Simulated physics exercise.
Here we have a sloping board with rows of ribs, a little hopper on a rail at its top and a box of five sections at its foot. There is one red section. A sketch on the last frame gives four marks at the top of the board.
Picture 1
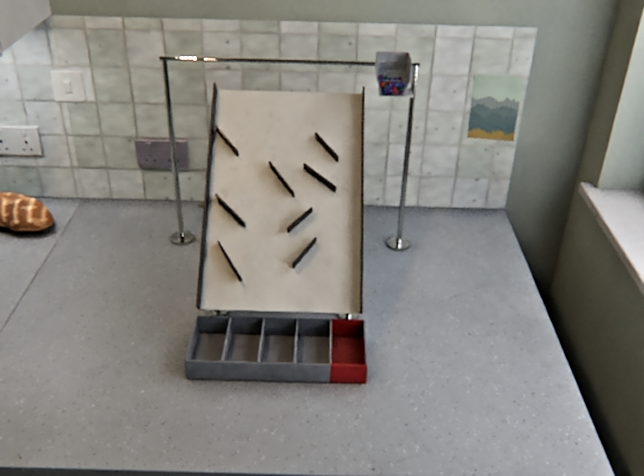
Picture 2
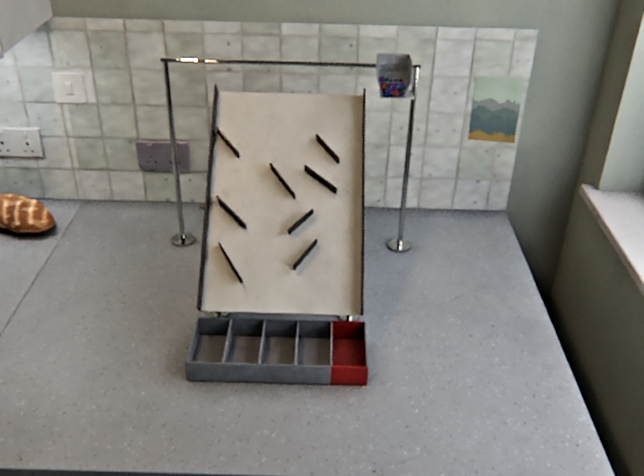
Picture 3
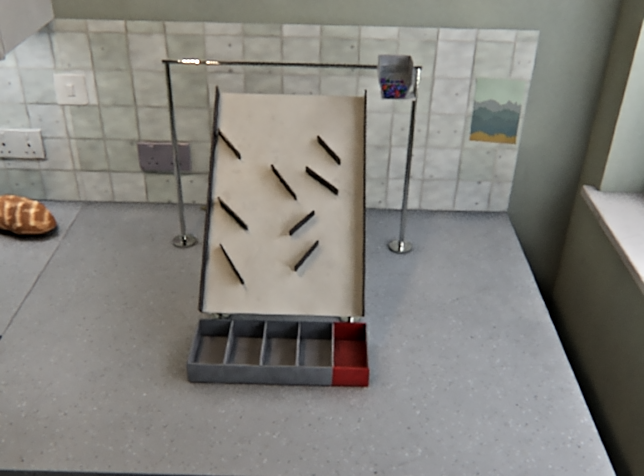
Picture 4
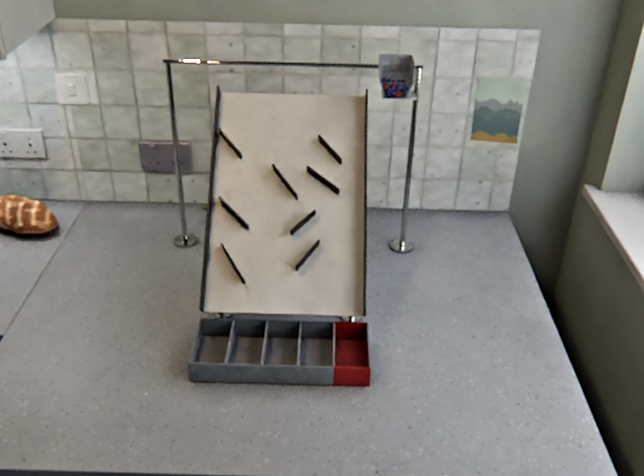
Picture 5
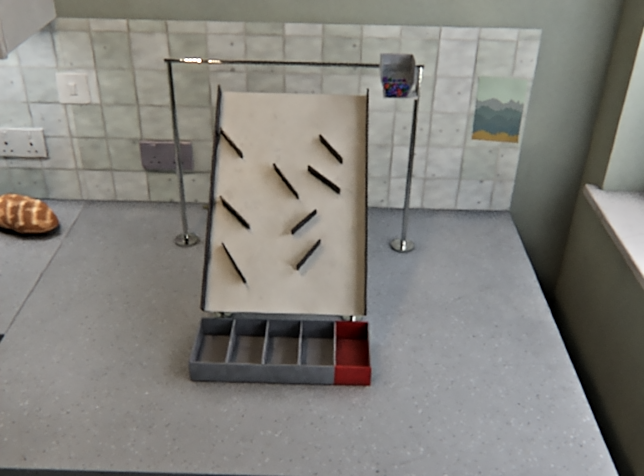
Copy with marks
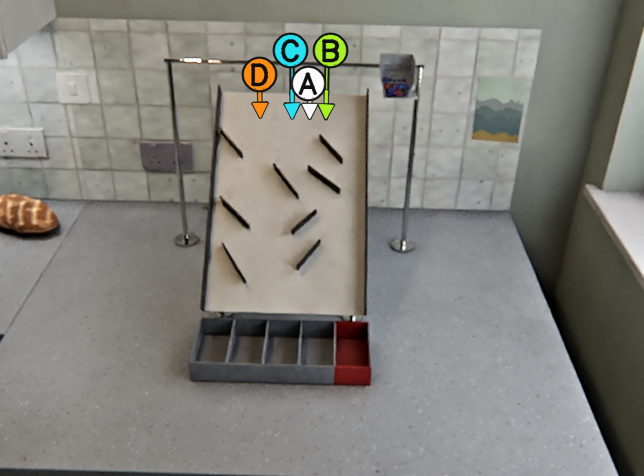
A sloping ribbed board stands still above a sectioned box, with a small hopper at upper right.
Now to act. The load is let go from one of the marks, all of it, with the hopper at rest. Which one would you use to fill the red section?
Mark B does it best.
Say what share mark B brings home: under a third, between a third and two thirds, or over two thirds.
It is over two thirds.
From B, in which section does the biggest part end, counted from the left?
The fifth.
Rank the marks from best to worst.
Best to worst: B, A, C, D.
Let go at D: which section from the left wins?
It is the third one.
On the marked copy, mark A meets the board at (309, 113); mark B meets the board at (325, 113); mark C meets the board at (292, 113); mark D meets the board at (260, 112).
With A, about a third in the red section, about half in other sections, a small part held on the board.
With B, about two thirds in the red section, about a quarter in other sections, a small part held on the board.
With C, about a quarter in the red section, about two thirds in other sections, a small part held on the board.
With D, a stray few in the red section, nearly all in other sections, a stray few held on the board.
